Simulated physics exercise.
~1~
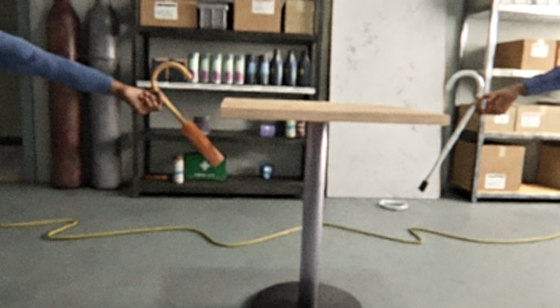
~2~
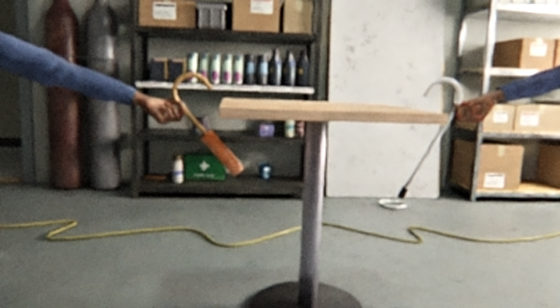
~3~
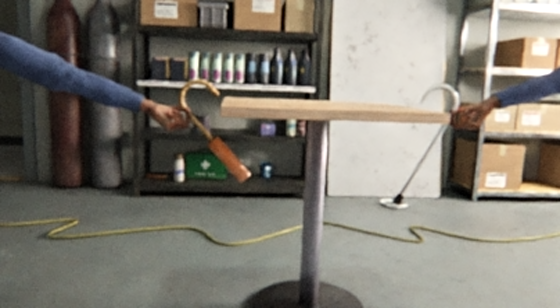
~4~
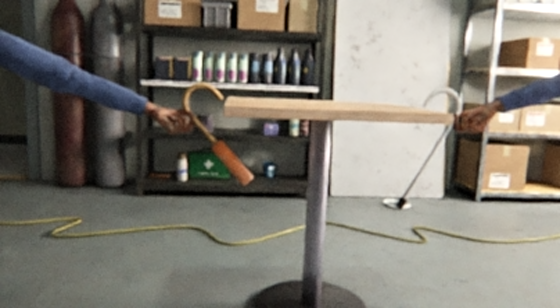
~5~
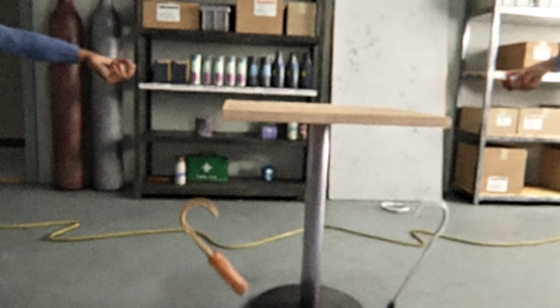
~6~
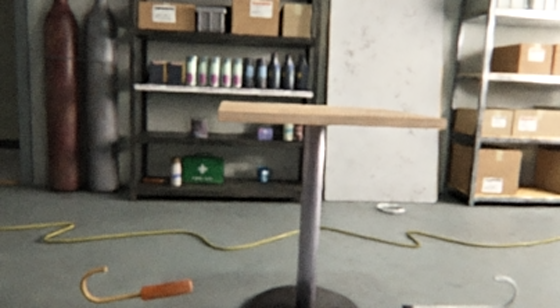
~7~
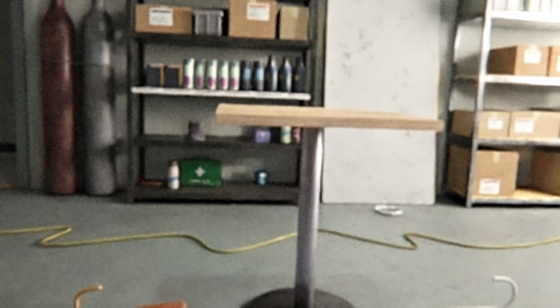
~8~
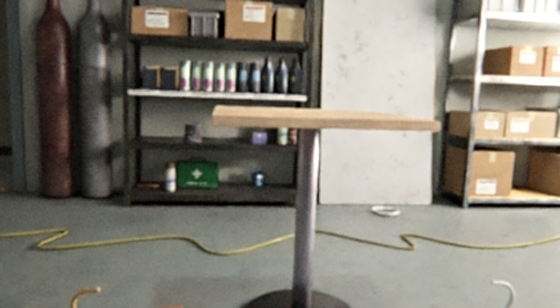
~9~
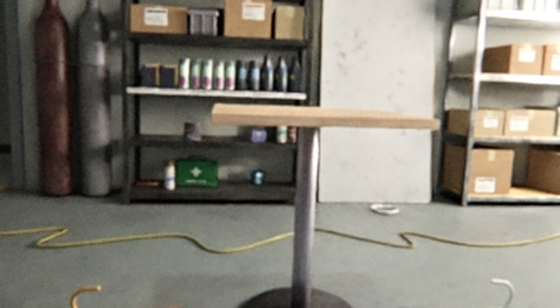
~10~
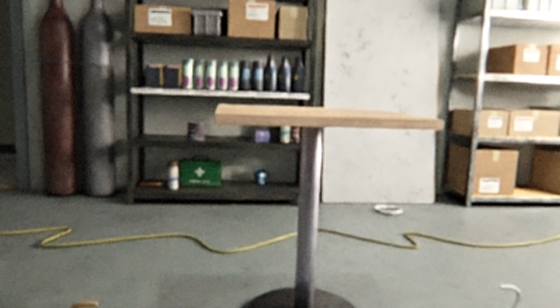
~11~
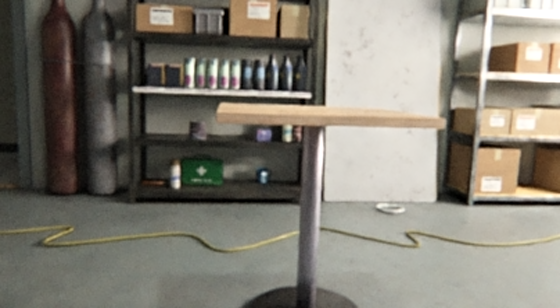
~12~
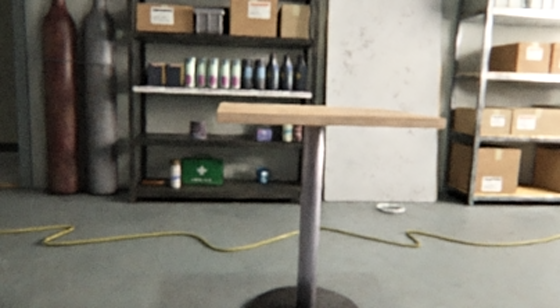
In this clip, two hands hold an orange umbrella and a white cane near opposite edges of a table, shift them inward, then let go and draw back; both drop to the floor, slide outward, and finally are out of view while the table remains.
